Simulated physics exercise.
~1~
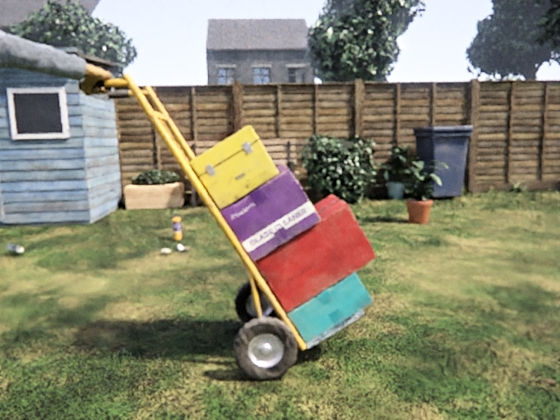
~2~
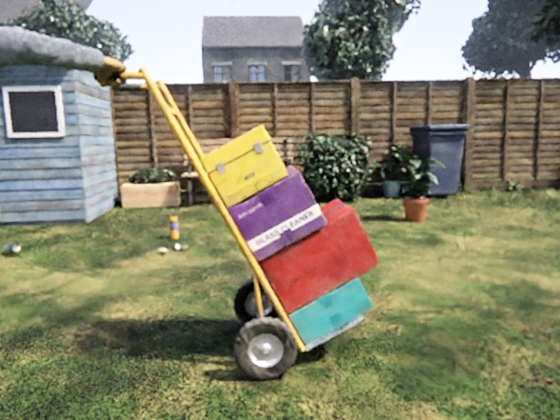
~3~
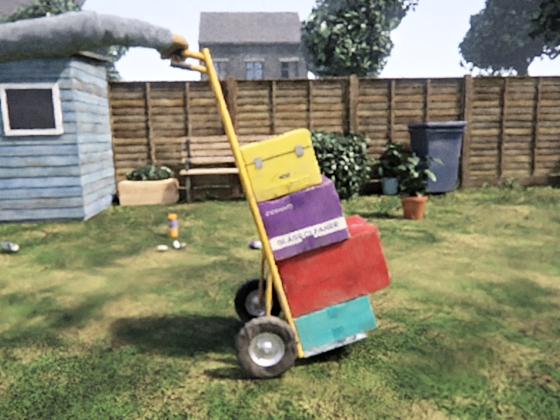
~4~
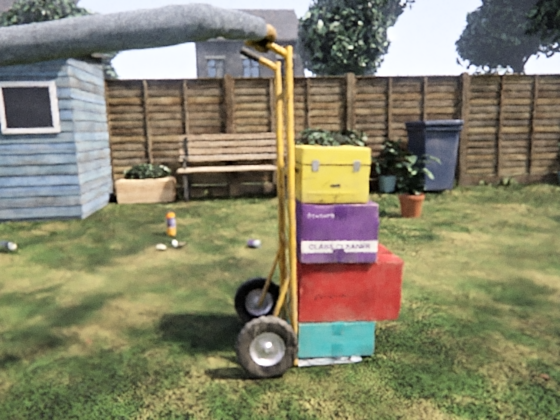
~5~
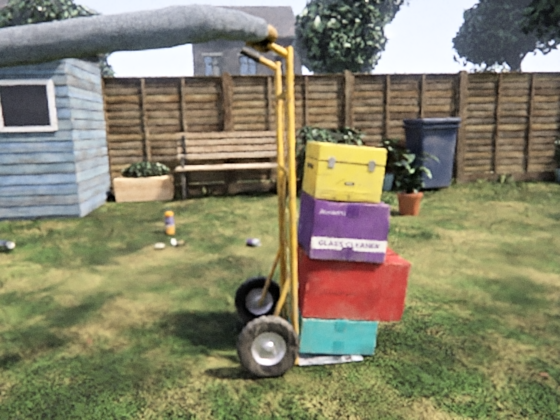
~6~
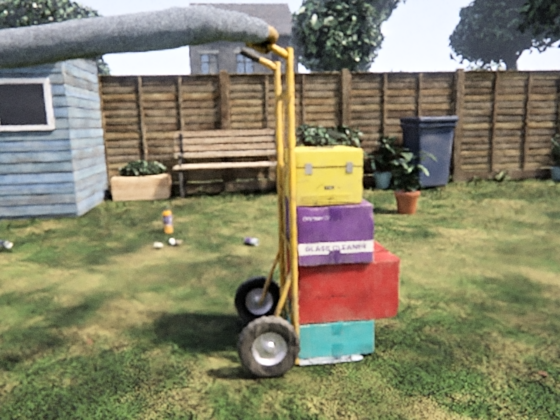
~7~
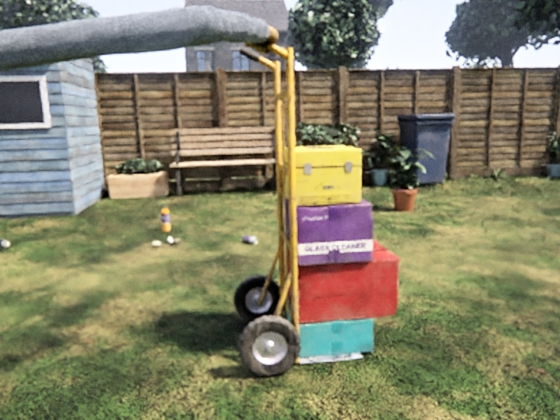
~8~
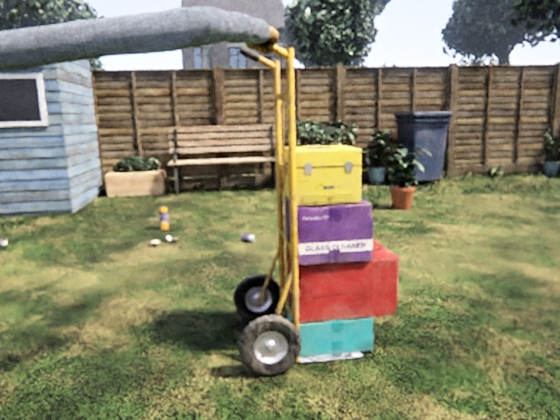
A sack truck tips upright on grass, and its four stacked boxes rock briefly, then settle.
